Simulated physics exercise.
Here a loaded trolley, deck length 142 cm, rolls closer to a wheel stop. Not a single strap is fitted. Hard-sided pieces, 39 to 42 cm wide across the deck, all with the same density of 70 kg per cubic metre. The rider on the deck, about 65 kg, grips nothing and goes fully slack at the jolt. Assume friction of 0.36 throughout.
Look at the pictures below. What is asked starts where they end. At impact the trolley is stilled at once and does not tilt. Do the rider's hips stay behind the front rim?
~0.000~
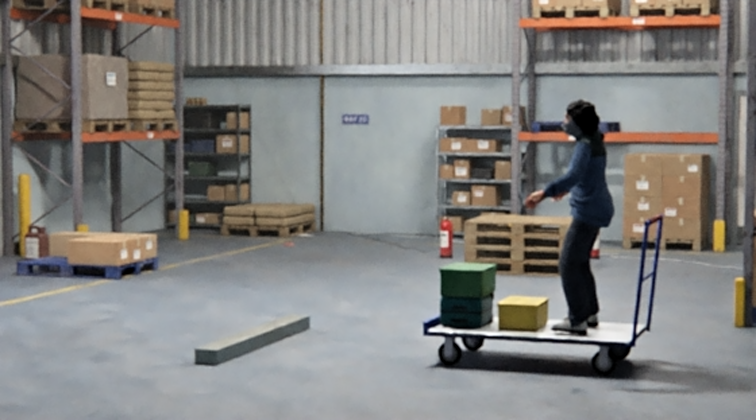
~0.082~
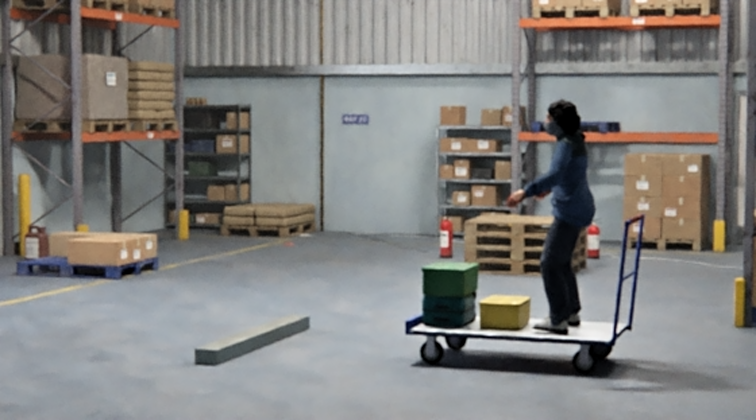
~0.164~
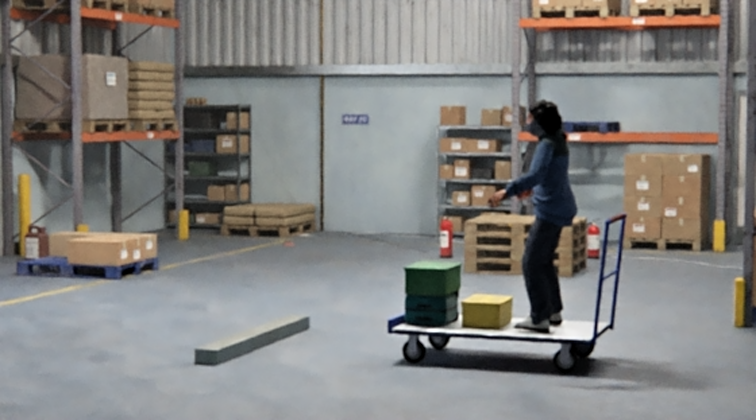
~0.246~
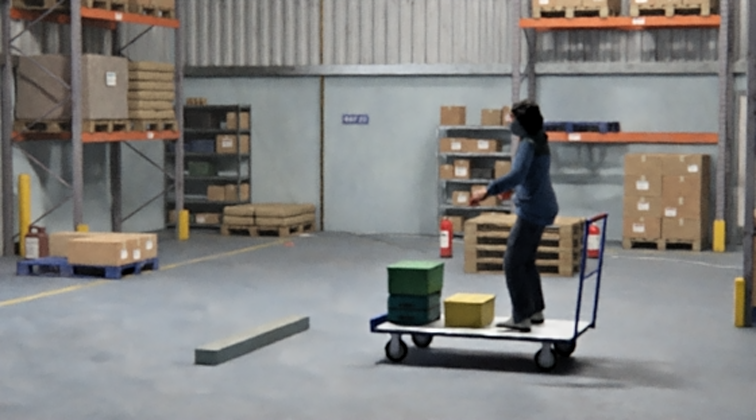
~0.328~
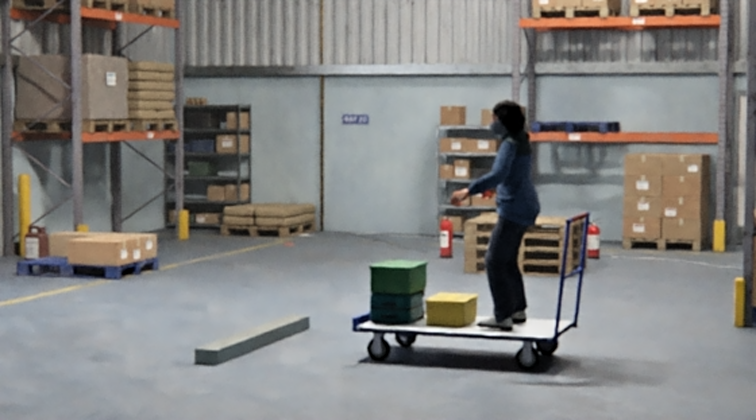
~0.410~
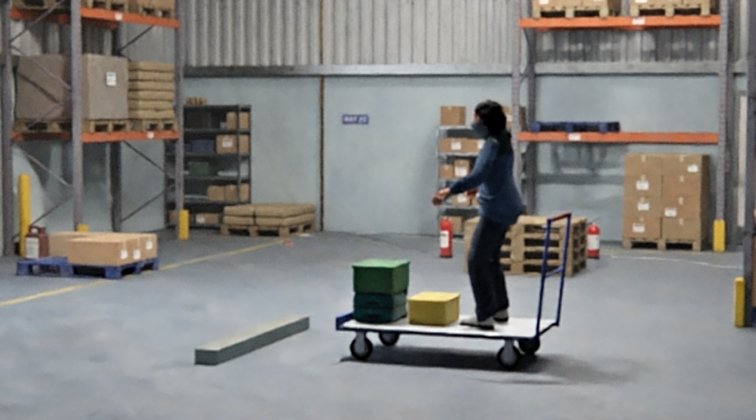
Yes, they remain over the deck.
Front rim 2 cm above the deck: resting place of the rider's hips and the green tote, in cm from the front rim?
Result: Hips 50 cm behind the rim; green 50 cm beyond it.
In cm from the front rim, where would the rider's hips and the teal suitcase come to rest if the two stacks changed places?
Outcome - hips: 60 cm behind rim; teal: 50 cm behind rim.
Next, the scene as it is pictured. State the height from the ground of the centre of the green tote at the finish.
10 cm.
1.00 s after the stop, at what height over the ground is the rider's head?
Some 50 cm up.
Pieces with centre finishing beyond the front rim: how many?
1.
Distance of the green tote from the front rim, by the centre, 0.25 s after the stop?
It's some 10 cm out past the front rim.
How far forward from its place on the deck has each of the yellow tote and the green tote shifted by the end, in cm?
Forward: Yellow 15, green 90.
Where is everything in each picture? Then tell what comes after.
In the first picture, hips (592, 209), green tote (468, 280), rim corner (425, 330); 146 cm still to roll.
In the second picture, hips (574, 208), green tote (451, 279), rim corner (407, 329); 132 cm still to roll.
In the third picture, hips (555, 208), green tote (433, 279), rim corner (389, 328); 119 cm still to roll.
In the fourth picture, hips (537, 207), green tote (416, 278), rim corner (372, 327); 106 cm still to roll.
In the fifth picture, hips (519, 207), green tote (399, 277), rim corner (354, 326); 93 cm still to roll.
In the sixth picture, hips (500, 206), green tote (382, 276), rim corner (337, 326); 79 cm still to roll. Speed about 1.6 m/s.
The wheels strike at 0.90 s.
After 1.45 s the rider's hips are 66 cm behind the rim, near (337, 277) in the last picture's view.
After 1.90 s the rider's hips are 57 cm behind the rim, near (326, 278) in the last picture's view.
Final state at 4.9 s, past the rim, green tote; behind it, yellow tote, teal suitcase and the rider's hips.
